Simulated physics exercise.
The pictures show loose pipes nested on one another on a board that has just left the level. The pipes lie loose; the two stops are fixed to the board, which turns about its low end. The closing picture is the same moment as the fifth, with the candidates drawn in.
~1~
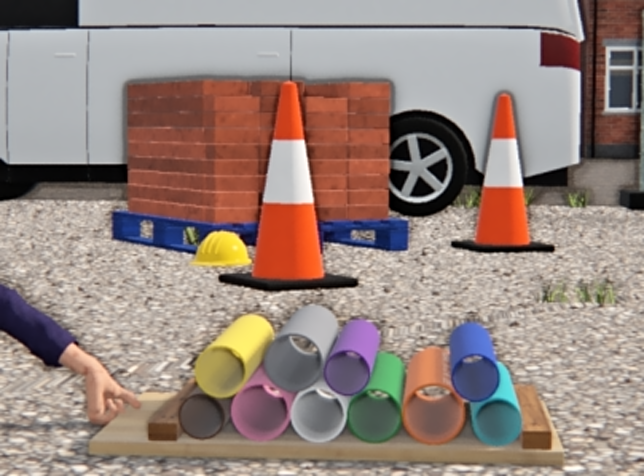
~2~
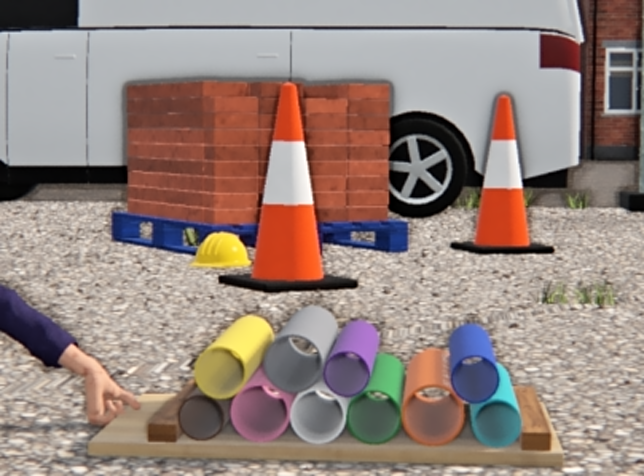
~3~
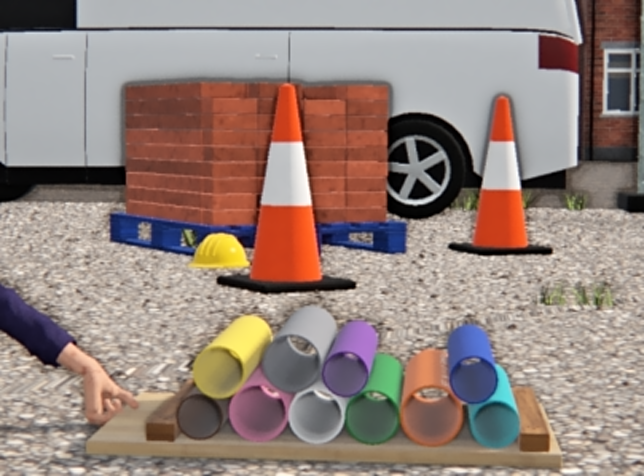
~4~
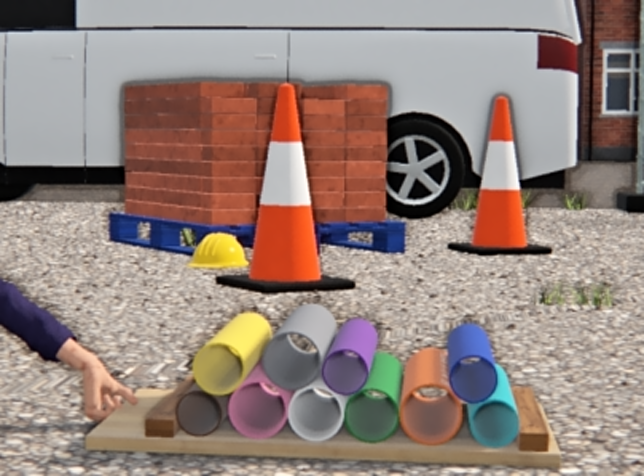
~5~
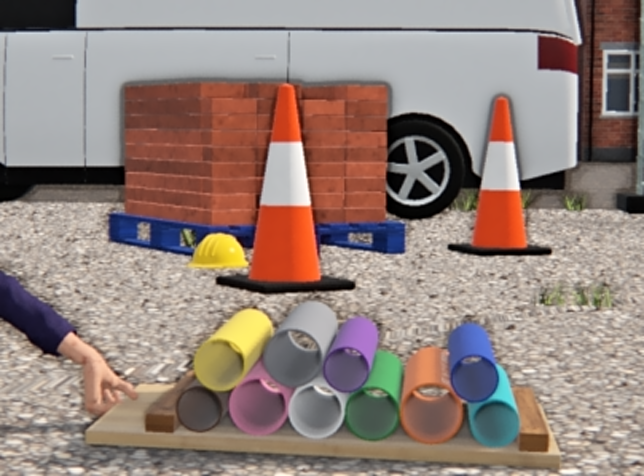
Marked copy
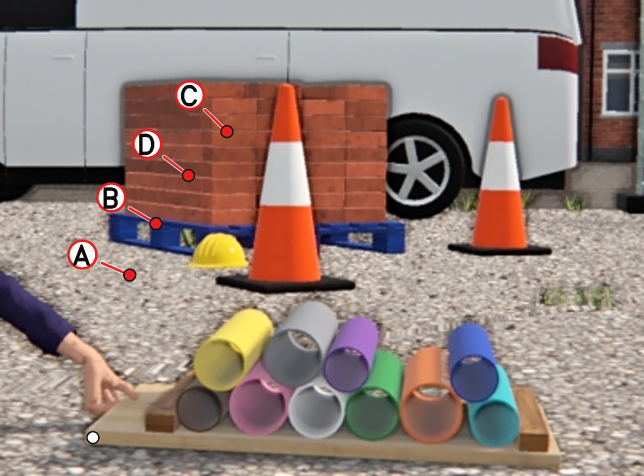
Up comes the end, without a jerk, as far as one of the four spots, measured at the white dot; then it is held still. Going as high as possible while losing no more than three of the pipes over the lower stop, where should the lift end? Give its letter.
Up to D.
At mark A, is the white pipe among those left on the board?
Yes.
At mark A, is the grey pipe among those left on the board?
The grey pipe: Yes.
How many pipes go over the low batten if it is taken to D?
At D the number is three.
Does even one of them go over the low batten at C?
Yes.
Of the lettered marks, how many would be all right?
Three of the four.
On the marked copy, A at (130, 275); B at (156, 223); C at (227, 132); D at (189, 176); the white dot at (93, 438).
Taking D. A third of the way, board at 20°.
Two thirds of the way, board at 37°.
When it is over, board at 37°, three over the low batten (purple, grey, blue).
As for the rest, A one over the low batten (blue); B three over the low batten (purple, grey, blue); C four over the low batten (yellow, purple, grey, blue).
